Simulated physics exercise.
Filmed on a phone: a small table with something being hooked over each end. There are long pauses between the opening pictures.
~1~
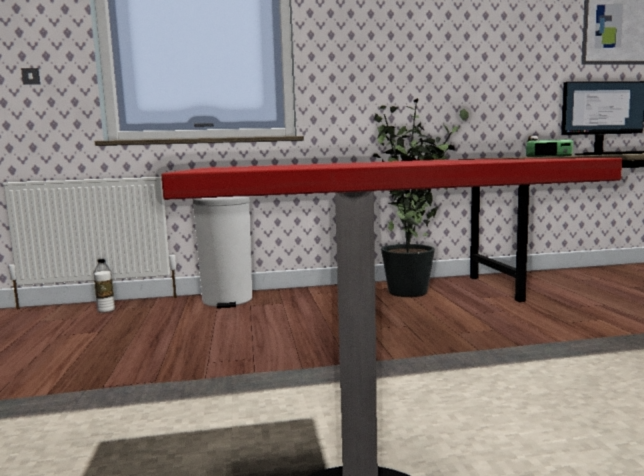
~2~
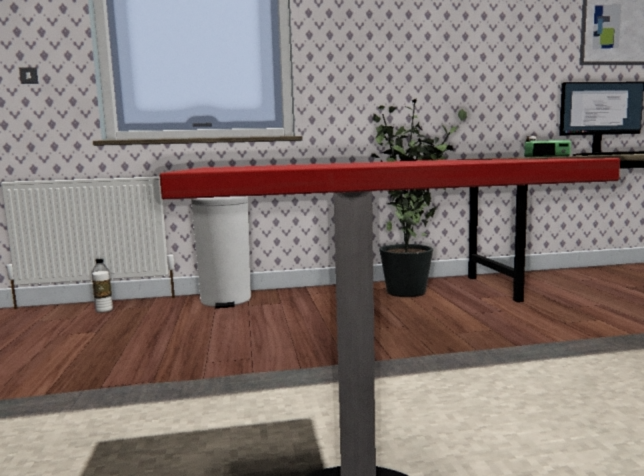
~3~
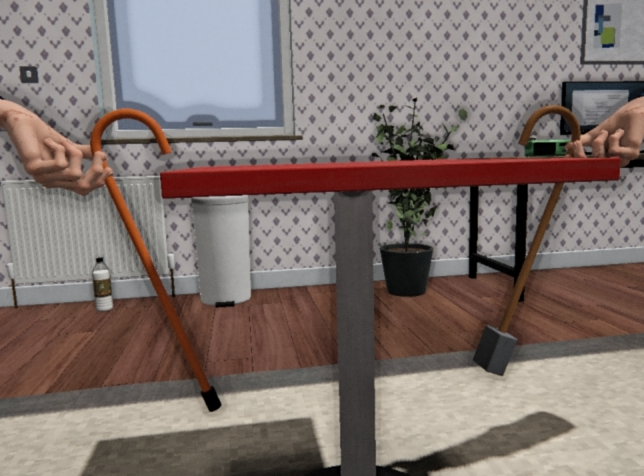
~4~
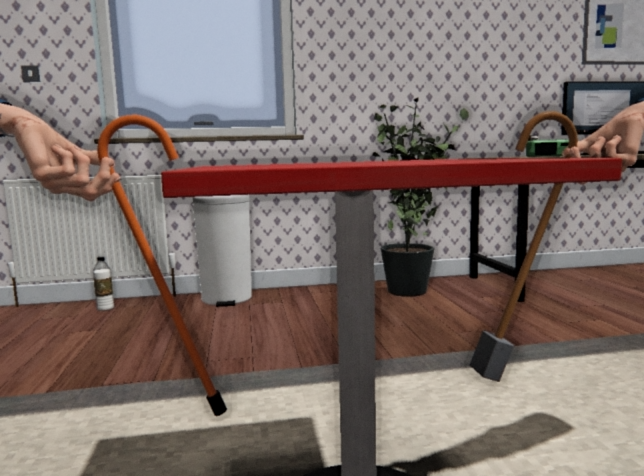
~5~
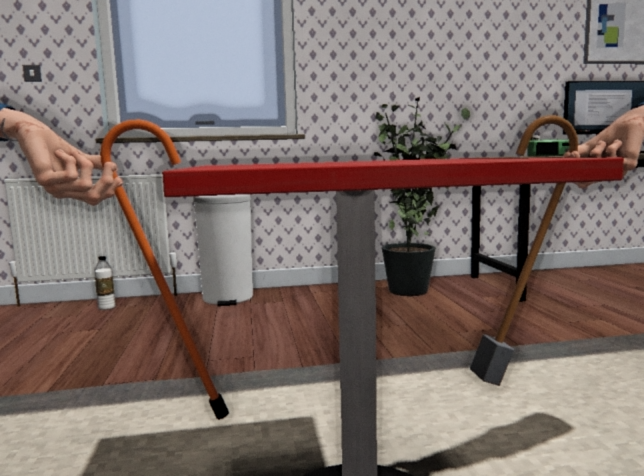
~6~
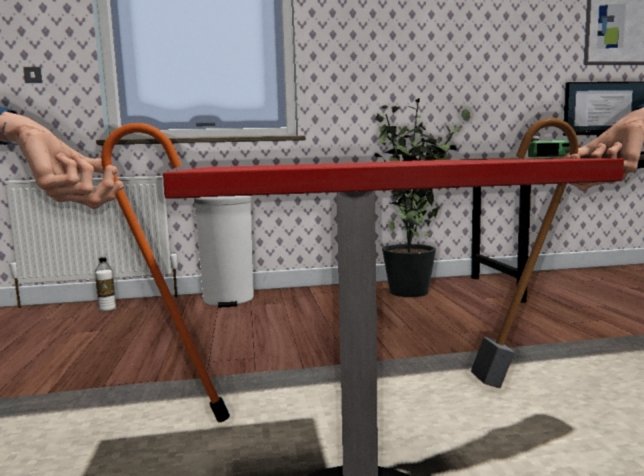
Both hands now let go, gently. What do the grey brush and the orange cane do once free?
In the end the grey brush falls to the floor and the orange cane falls to the floor.
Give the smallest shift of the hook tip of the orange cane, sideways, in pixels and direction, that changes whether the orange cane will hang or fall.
Roughly 12 pixels right.
Then, 0.30 s past the last view, grey brush come down near (510, 395); orange cane come down near (196, 422).
Then, 0.50 s past the last view, grey brush in the air near (557, 407); orange cane in the air near (139, 448).
Then, 0.64 s past the last view, grey brush in the air near (602, 455); orange cane in the air.
Finally, the grey brush slips off; the orange cane slips off.
